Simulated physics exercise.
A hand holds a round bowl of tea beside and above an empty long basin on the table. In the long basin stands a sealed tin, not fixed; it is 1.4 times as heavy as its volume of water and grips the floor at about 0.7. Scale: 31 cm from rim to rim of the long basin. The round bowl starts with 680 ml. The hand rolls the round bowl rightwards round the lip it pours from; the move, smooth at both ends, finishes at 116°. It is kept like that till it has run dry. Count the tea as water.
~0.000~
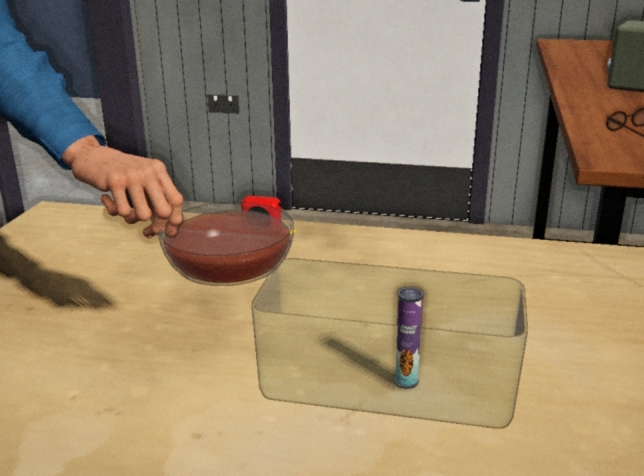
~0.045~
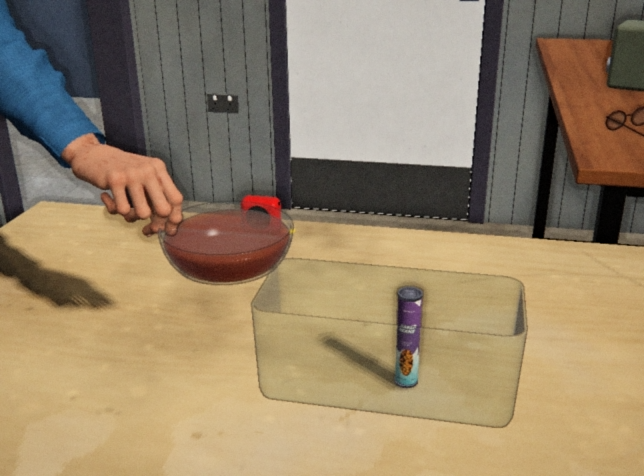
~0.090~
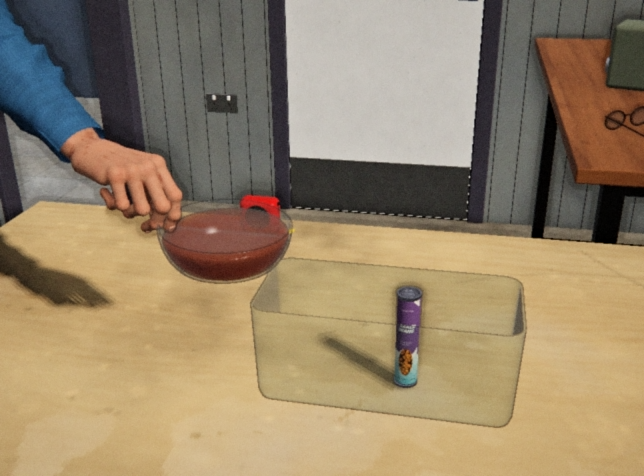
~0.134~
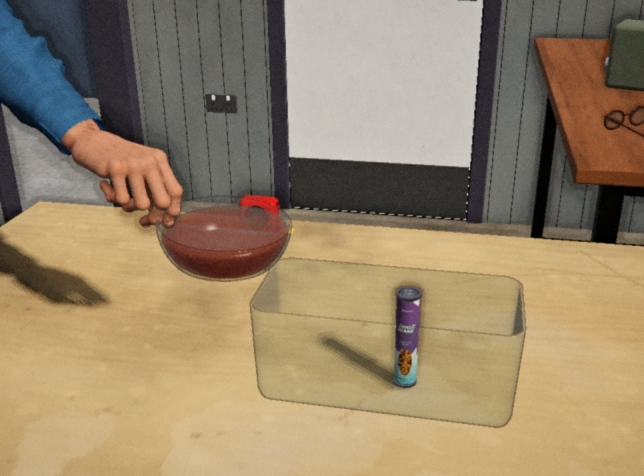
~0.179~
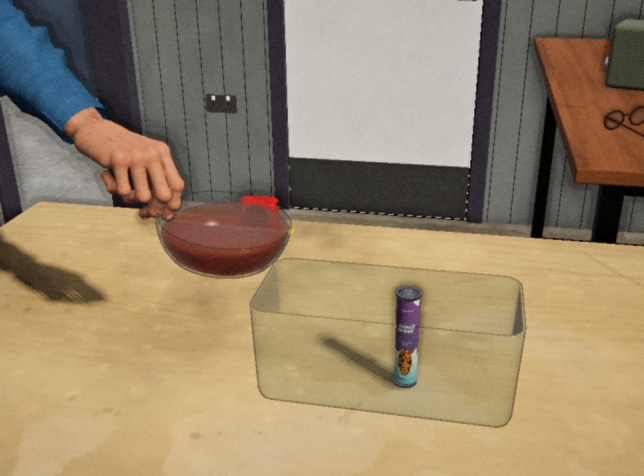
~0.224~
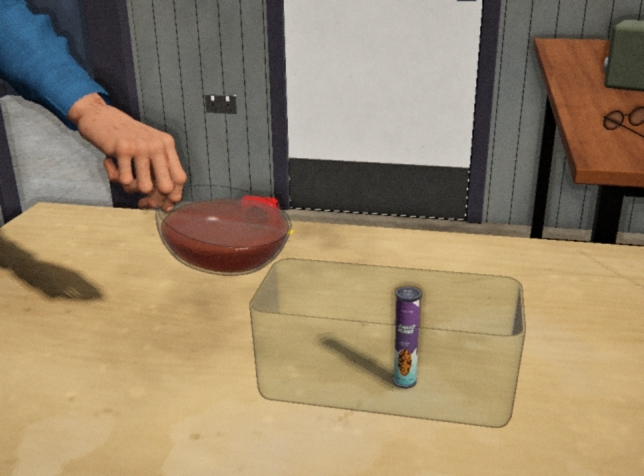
Above a table, a hand slightly tilts a bowl of red liquid rightwards beside an empty basin.
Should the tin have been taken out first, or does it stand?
The tin stays up.
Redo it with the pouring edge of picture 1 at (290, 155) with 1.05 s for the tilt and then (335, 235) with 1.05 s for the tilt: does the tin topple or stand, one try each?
First it goes over; then it keeps standing.
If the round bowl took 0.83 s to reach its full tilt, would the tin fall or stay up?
The tin goes over.
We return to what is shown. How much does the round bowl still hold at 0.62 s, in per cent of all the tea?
About 26 per cent.
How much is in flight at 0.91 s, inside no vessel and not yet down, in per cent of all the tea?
Some 2 per cent.
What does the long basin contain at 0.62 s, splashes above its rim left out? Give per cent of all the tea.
Near 30 in a hundred.
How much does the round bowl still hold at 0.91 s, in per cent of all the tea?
About 0 per cent.
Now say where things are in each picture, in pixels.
In the first picture, it leans 0°; its right rim is at (291, 233); the tea meets the walls at (170, 227) and (290, 237); the long basin's rim runs from (265, 284) to (525, 308); the tin's top is at (410, 298).
In the second picture, it leans 1°; its right rim is at (290, 233); the tea meets the walls at (169, 227) and (290, 237).
In the third picture, it leans 2°; its right rim is at (289, 233); the tea meets the walls at (169, 225) and (289, 234).
In the fourth picture, it leans 5°; its right rim is at (289, 233); the tea meets the walls at (168, 221) and (288, 232).
In the fifth picture, it leans 8°; its right rim is at (289, 233); the tea meets the walls at (168, 218) and (288, 229).
In the sixth picture, it leans 13°; its right rim is at (288, 234); the tea meets the walls at (168, 214) and (288, 228).
After 0.62 s the tilt is 75° and 27 per cent is still to pour; the tin stands where it began.
After 0.91 s the tilt is 111° and 0 per cent is still to pour; the tin stands where it began.
After 1.22 s the tilt is 116° and 0 per cent is still to pour; the tin stands where it began.
After 1.55 s the tilt is 116° and 0 per cent is still to pour; the tin stands where it began.
In the end the tin stands where it began.
